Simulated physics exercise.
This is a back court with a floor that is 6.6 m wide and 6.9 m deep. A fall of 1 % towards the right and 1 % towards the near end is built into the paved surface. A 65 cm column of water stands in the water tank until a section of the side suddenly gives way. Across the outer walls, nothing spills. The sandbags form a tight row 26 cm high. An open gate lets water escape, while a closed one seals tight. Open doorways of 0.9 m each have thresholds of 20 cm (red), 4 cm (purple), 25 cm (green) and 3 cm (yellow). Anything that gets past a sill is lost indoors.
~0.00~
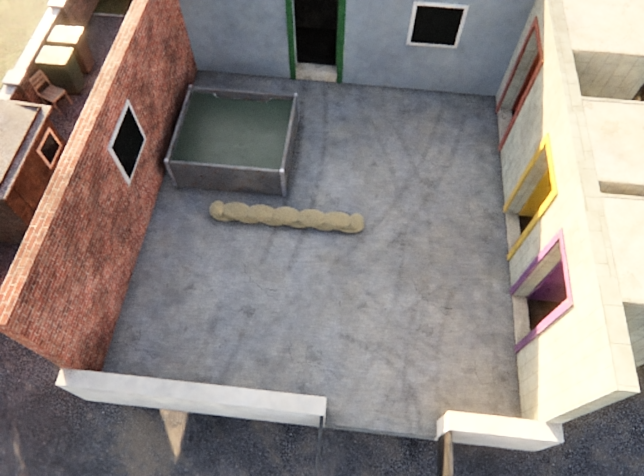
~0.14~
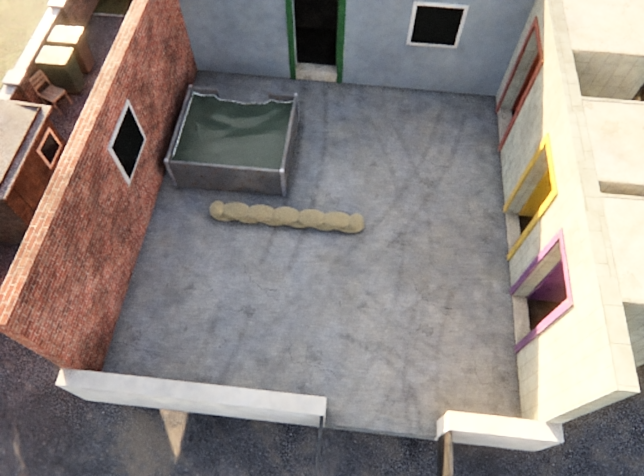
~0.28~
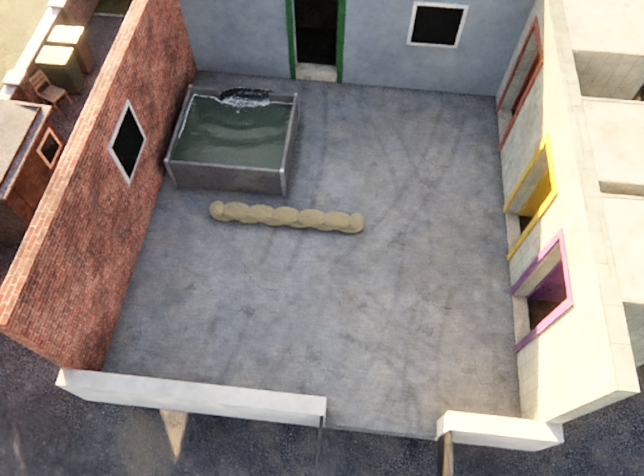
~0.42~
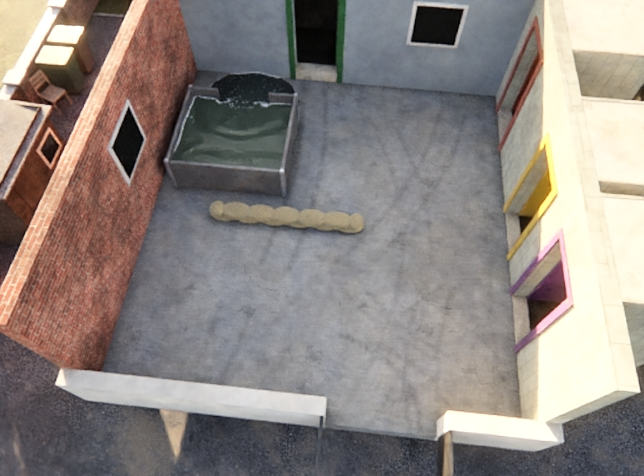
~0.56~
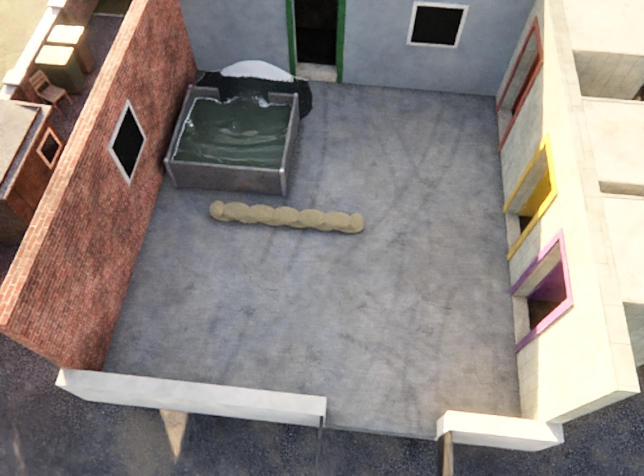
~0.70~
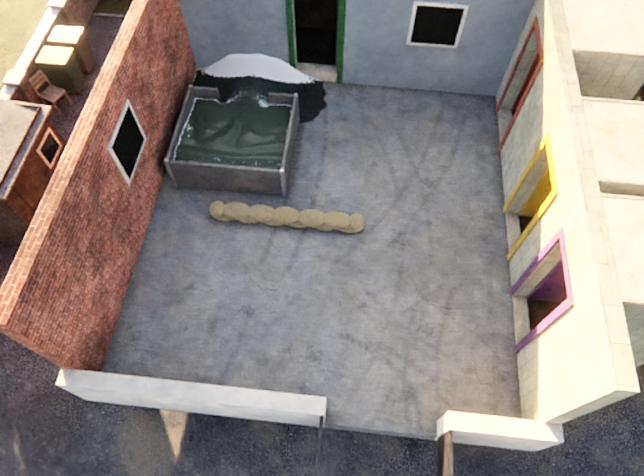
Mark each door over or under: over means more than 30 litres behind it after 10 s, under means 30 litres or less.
Red door under, purple door under, green door under, yellow door over.
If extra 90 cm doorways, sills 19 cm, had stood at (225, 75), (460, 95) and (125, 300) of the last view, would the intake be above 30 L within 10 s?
Per doorway, in order: Sufficient / insufficient / insufficient.
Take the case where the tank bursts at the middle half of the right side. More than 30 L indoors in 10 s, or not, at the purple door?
Then the purple door ends up out of bounds.
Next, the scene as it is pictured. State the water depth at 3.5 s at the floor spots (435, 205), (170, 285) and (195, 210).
Approximately 2, 3 and 0 centimetres, going through them in turn.
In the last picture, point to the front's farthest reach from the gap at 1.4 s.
Near (392, 88).
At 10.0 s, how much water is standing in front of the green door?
6.5 cm.
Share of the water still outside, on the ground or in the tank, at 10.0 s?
Roughly 92 percent.
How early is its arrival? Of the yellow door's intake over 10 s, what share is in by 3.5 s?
About 0%.
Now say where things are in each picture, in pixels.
The first picture shows the water tank at (234, 130) is whole and still, 65 cm deep.
In the second picture, water pours out on the water tank's far side and has run 0.6 m, to a hidden place; typically 7 cm deep outside, 65 cm at the water tank's back.
In the third picture, water pours out on the water tank's far side and has run 0.8 m, to a hidden place; typically 10 cm deep outside, 65 cm at the water tank's back.
In the fourth picture, the front is at (238, 75), 1.3 m from the gap on the water tank's far side; 1.8 m2 of floor is under water; 65 cm left at the back of the water tank.
In the fifth picture, the front is at (211, 73), 1.6 m from the gap on the water tank's far side; 2.4 m2 of floor is under water; 62 cm left at the back of the water tank.
In the sixth picture, water pours out on the water tank's far side and has run 1.8 m, to (318, 82); typically 7 cm deep outside, 54 cm at the water tank's back.
After 1.4 s water covers 10 % of the floor and is deepest (54 cm) near (198, 72); red door not reached, purple door not reached, green door 20 cm at the sill, 0 L in, yellow door not reached.
After 2.2 s water covers 25 % of the floor and is deepest (40 cm) near (198, 72); red door not reached, purple door not reached, green door 18 cm at the sill, 0 L in, yellow door not reached.
After 3.5 s water covers 45 % of the floor and is deepest (28 cm) near (260, 83); red door 17 cm at the sill, 0 L in, purple door not reached, green door 16 cm at the sill, 0 L in, yellow door 4 cm at the sill, 0 L in.
After 6.0 s water covers 70 % of the floor and is deepest (18 cm) near (252, 82); red door 13 cm at the sill, 0 L in, purple door 5 cm at the sill, 0 L in, green door 11 cm at the sill, 1 L in, yellow door 7 cm at the sill, 22 L in.
After 10.0 s water covers 80 % of the floor and is deepest (14 cm) near (492, 426); red door 8 cm at the sill, 0 L in, purple door 5 cm at the sill, 5 L in, green door 6 cm at the sill, 1 L in, yellow door 5 cm at the sill, 51 L in.
